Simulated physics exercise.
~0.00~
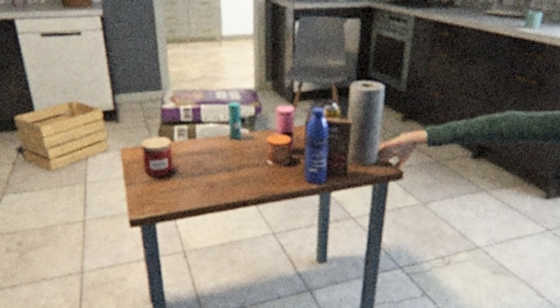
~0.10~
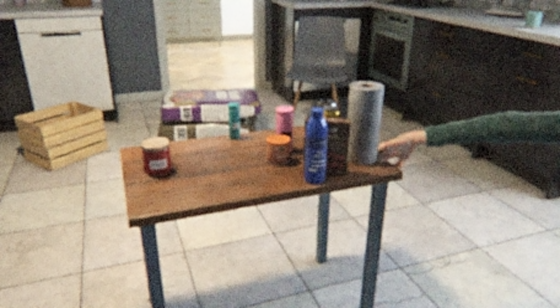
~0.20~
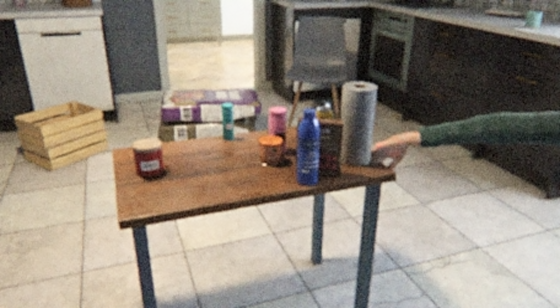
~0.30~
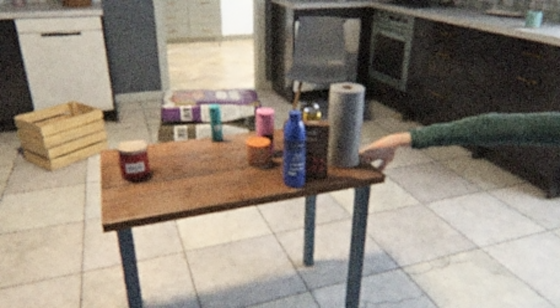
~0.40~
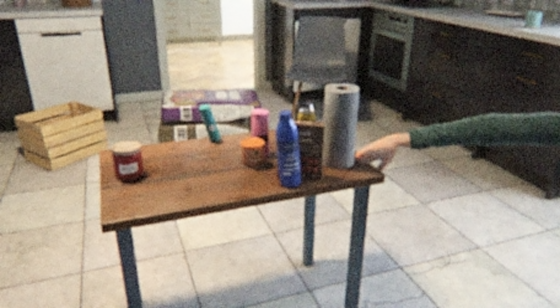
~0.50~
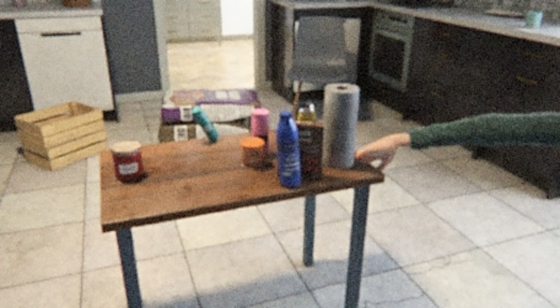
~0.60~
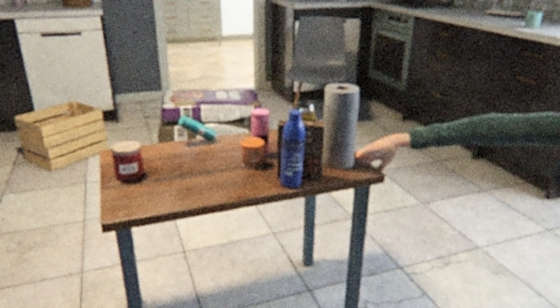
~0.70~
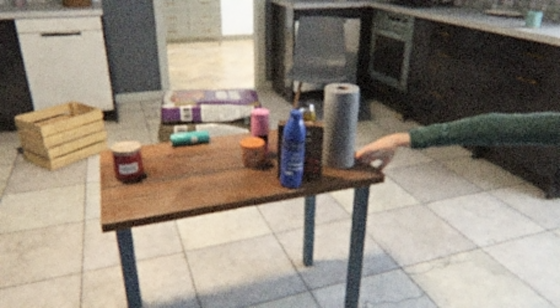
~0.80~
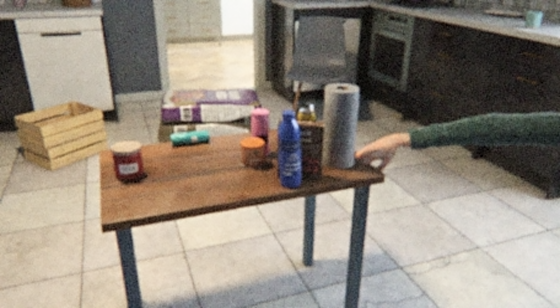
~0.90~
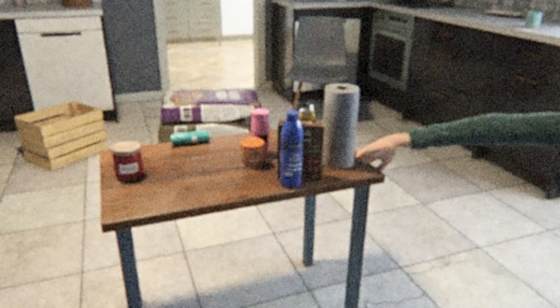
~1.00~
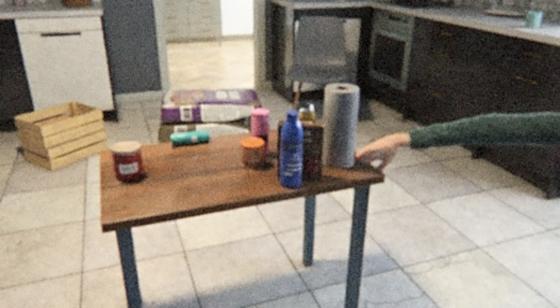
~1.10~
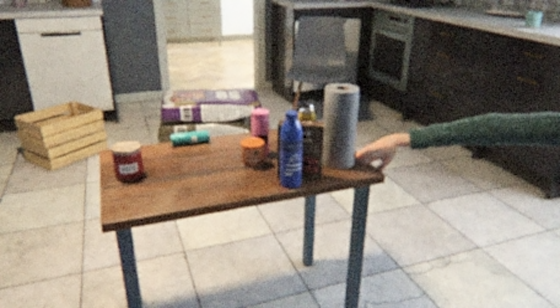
A small wooden table stands in a tiled kitchen, seen from slightly above by a still camera, with a green-sleeved arm reaching in from the right to its edge. A red jar sits on the left of the top, a turquoise shaker and a pink jar towards the back, an orange tin near the middle, and a blue bottle, brown packet and grey roll on the right. The table slides a short way left, carrying everything along, then stops. The turquoise shaker leans left and topples onto its side. It lies still on the tabletop while the others remain standing.
